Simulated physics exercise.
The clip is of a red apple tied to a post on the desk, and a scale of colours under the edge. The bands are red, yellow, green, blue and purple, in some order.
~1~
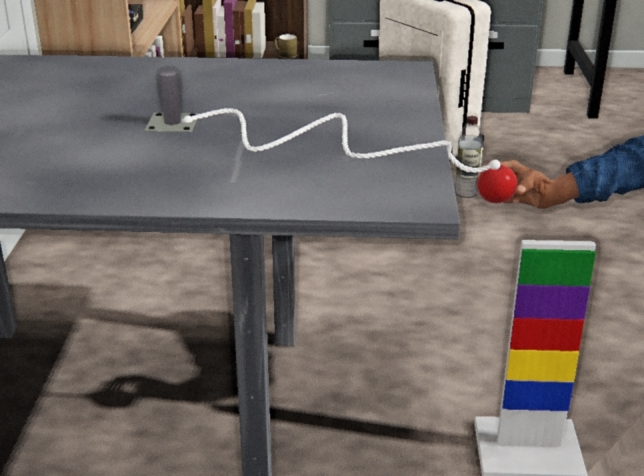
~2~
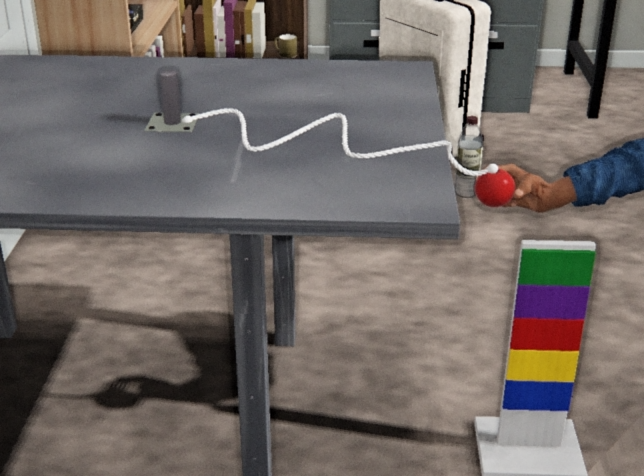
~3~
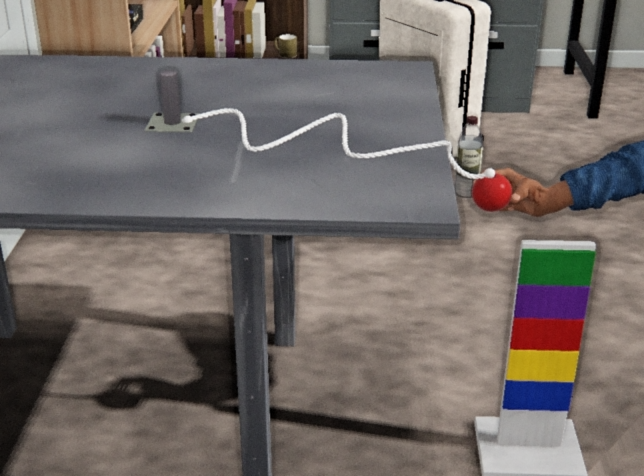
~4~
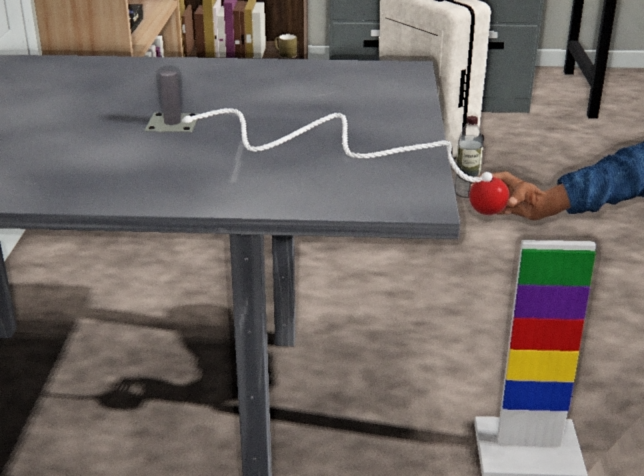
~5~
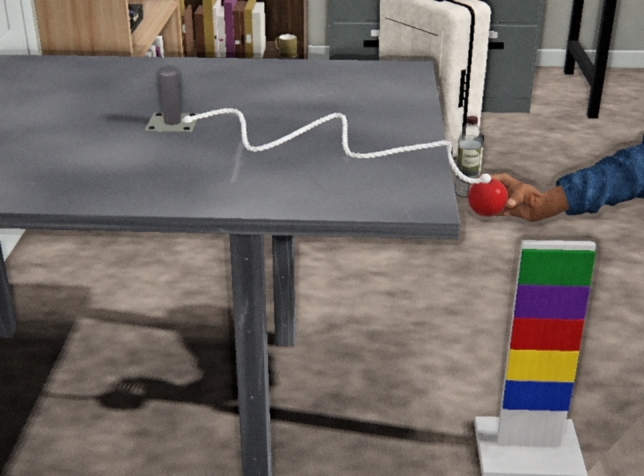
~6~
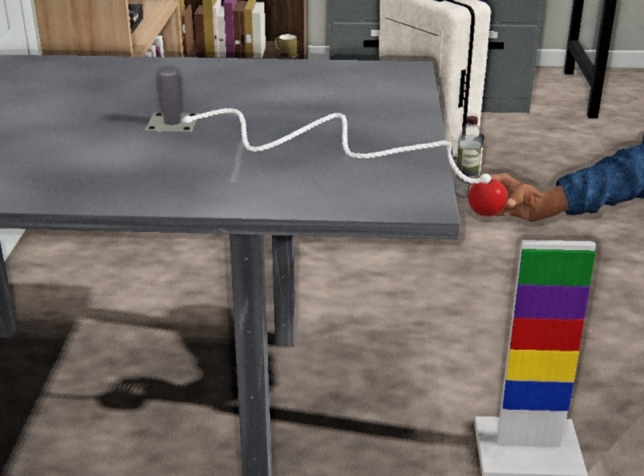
The video shows a hand holding a red ball-like object tied by a slack white cord to a post on a gray table, beside a multicolored scale, and lowering it very slightly leftward before keeping it nearly still.
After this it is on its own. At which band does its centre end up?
Its centre hangs level with the blue band.
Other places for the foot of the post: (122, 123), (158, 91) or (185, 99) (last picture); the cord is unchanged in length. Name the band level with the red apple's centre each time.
Try by try: Yellow; yellow; blue.
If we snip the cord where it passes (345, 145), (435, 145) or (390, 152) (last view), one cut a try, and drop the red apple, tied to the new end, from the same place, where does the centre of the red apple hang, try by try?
About (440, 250), (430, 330) and (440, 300).
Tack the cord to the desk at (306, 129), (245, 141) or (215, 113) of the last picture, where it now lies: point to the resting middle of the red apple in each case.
Try by try, around (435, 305), (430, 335) and (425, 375).
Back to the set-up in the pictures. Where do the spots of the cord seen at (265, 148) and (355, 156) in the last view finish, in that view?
Near (353, 133) and (437, 251).
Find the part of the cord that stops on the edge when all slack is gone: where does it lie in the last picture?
It lies at about (327, 119).
Soon after, apple near (450, 376); level with yellow.
After that, apple near (411, 384); level with blue.
In the end, apple near (426, 389); level with blue. Its middle rests at the blue band.
